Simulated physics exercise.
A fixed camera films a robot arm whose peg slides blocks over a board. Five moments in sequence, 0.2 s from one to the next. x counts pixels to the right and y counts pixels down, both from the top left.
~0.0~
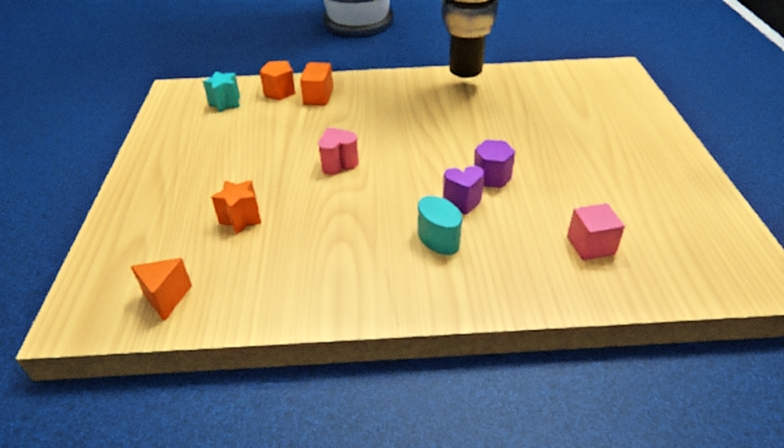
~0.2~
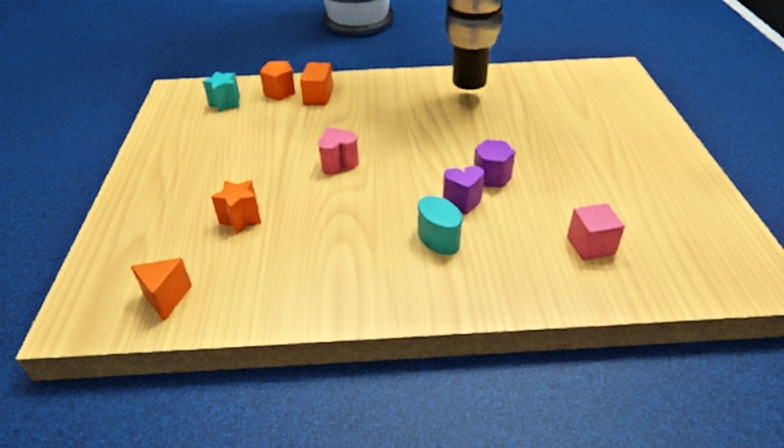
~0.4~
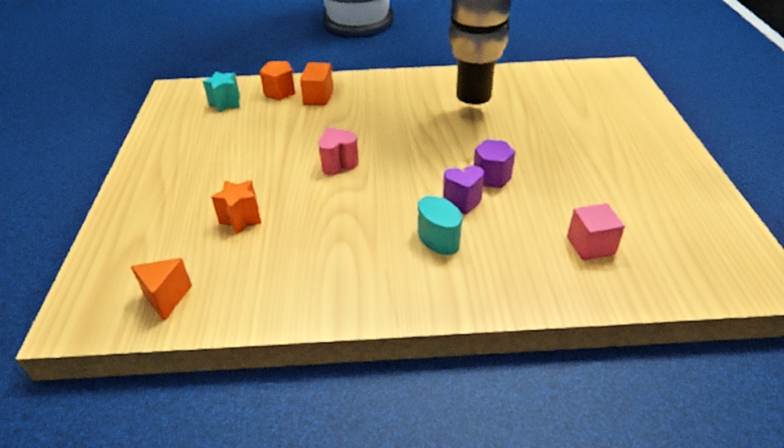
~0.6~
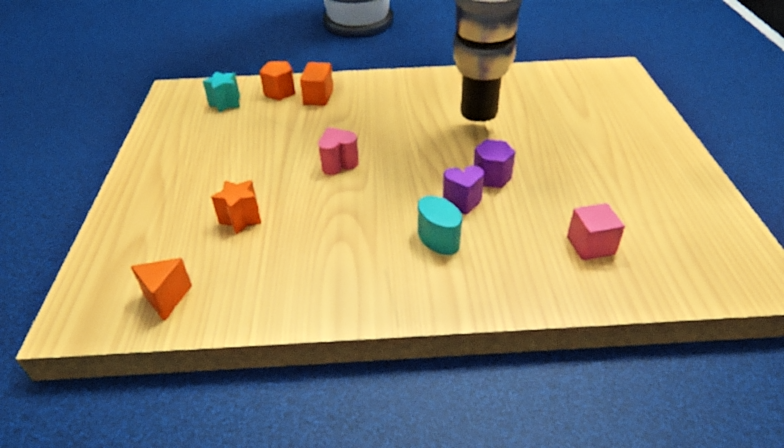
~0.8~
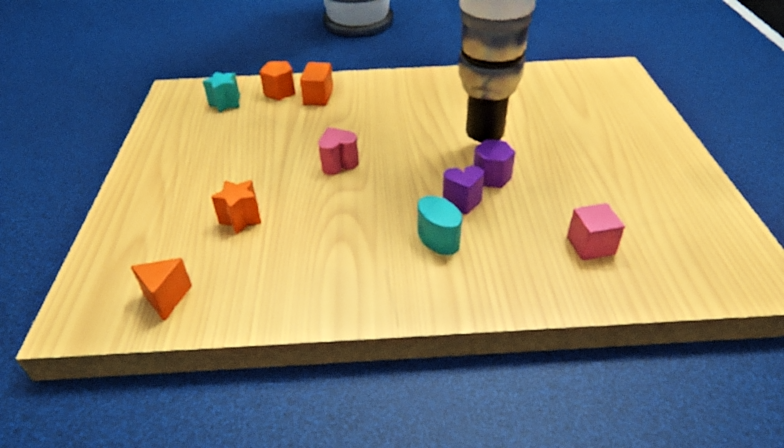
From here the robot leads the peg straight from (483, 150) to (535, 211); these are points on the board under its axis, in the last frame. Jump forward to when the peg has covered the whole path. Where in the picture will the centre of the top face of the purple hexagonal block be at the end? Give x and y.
So, by the moment the path ends, you'll find the top centre of the purple hexagonal block at (515, 204).
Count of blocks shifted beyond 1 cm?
It shifts a single block.
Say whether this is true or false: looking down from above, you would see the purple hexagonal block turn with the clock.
My answer: True.
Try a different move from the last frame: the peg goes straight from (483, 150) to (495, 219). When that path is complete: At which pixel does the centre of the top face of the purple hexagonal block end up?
It will likely be found at (527, 215).
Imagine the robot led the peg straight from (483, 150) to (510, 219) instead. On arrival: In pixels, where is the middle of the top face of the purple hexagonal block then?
The answer is (528, 220).
On the path given first. One third of the way, peg (501, 151); purple hexagonal block (503, 165).
Two thirds of the way, peg (520, 172); purple hexagonal block (512, 187), turned 20° clockwise.
At the end, peg (538, 192); purple heart block unmoved; purple hexagonal block (515, 204), turned 45° clockwise.
